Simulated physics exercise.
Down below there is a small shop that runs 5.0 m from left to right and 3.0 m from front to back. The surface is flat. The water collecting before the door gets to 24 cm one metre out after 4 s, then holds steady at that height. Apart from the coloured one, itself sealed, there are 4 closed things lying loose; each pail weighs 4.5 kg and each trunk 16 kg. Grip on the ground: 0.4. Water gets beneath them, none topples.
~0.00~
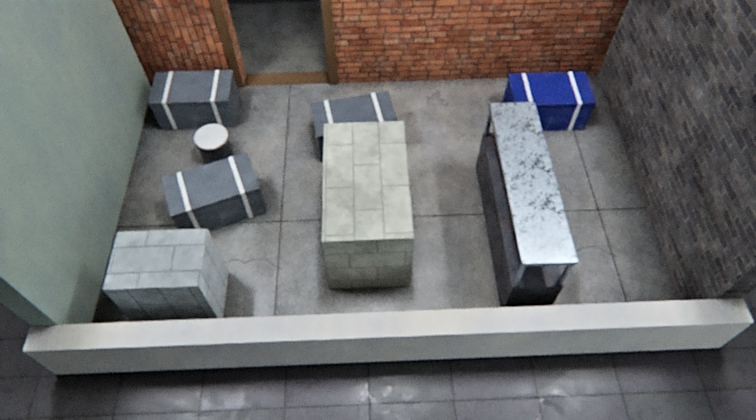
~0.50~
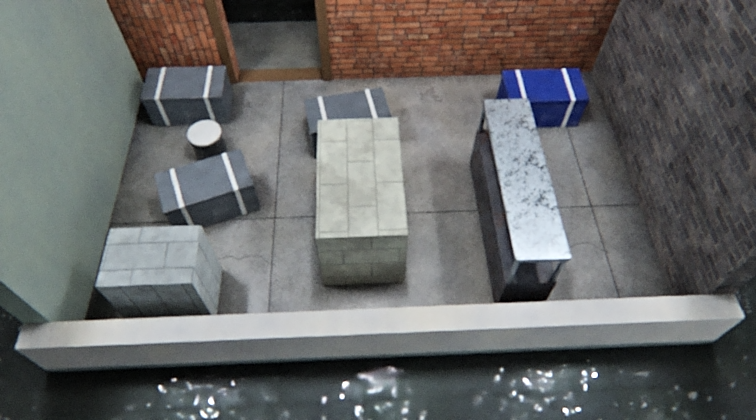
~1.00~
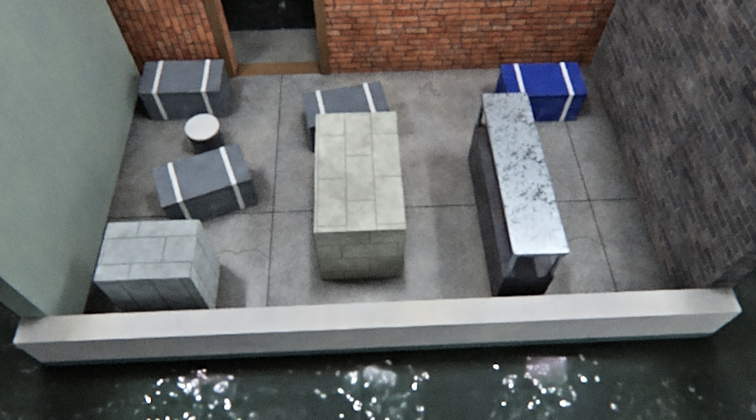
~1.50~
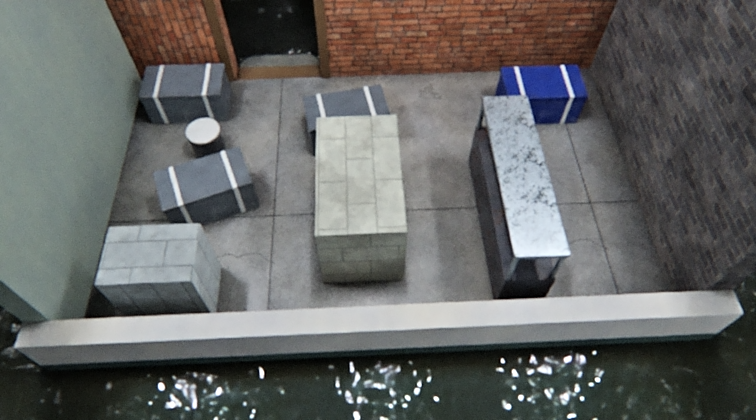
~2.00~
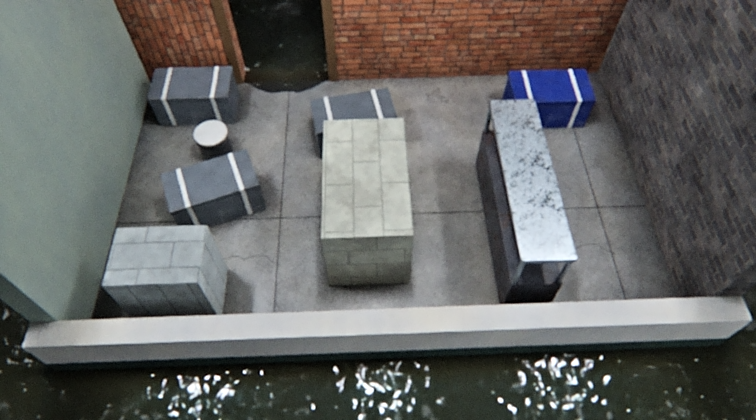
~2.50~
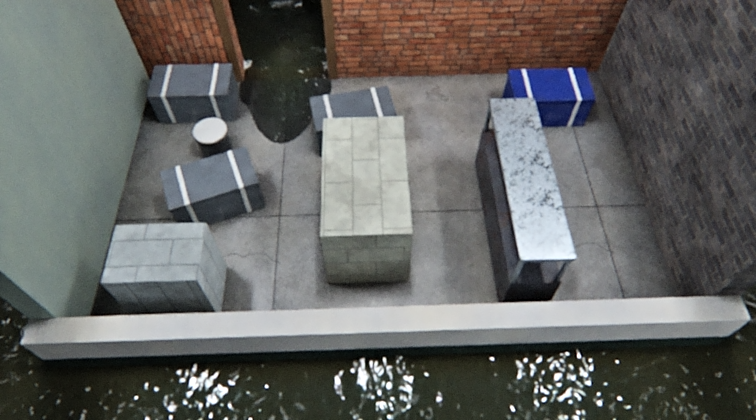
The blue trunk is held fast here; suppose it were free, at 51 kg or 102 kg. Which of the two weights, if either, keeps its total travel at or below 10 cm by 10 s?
The lower one.
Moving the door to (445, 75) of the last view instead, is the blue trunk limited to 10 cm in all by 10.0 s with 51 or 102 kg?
Well, then the lesser option suffices.
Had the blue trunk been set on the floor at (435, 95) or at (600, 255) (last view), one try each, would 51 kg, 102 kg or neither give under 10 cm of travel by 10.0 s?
Trial 1 - the lower mass works; trial 2 - the lower mass works.
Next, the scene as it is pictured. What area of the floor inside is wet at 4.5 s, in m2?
About 5.5 m2 is covered.
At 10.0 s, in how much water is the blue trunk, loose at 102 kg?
Close to 5 cm deep.
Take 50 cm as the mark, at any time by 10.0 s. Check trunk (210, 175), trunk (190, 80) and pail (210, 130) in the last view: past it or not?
Exceeds it; falls short; exceeds it.
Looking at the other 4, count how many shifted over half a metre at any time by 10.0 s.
It works out to 3.
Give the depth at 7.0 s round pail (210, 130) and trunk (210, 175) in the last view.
Roughly 9 and 13 cm.
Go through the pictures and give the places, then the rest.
The first frame shows the blue trunk at (551, 88) rests on the ground; water covers 0.0 m2; 0 of 5 have shifted.
The second frame shows the blue trunk at (545, 85), on the bottom; water covers 0.0 m2; 0 of 5 have shifted.
The third frame shows the blue trunk at (543, 79) rests on the ground; water covers 0.0 m2; 0 of 5 have shifted.
The fourth frame shows the blue trunk at (544, 82), on the bottom; 0.0 m2 under water; 0 of 5 have shifted.
The fifth frame shows the blue trunk at (551, 86) rests on the ground; 0.1 m2 under water; 0 of 5 have shifted.
The sixth frame shows the blue trunk at (551, 84), on the bottom; water covers 0.6 m2; 0 of 5 have shifted.
After 3.5 s the blue trunk would be 0 cm from its start with 51 kg and 0 cm from its start with 102 kg; 0 cm of water round it then.
After 4.5 s the blue trunk would be 0 cm from its start with 51 kg and 0 cm from its start with 102 kg; 0 cm of water round it then.
After 7.0 s the blue trunk would be 0 cm from its start with 51 kg and 0 cm from its start with 102 kg; 2 cm of water round it then.
After 10.0 s the blue trunk would be 0 cm from its start with 51 kg and 0 cm from its start with 102 kg; 5 cm of water round it then.
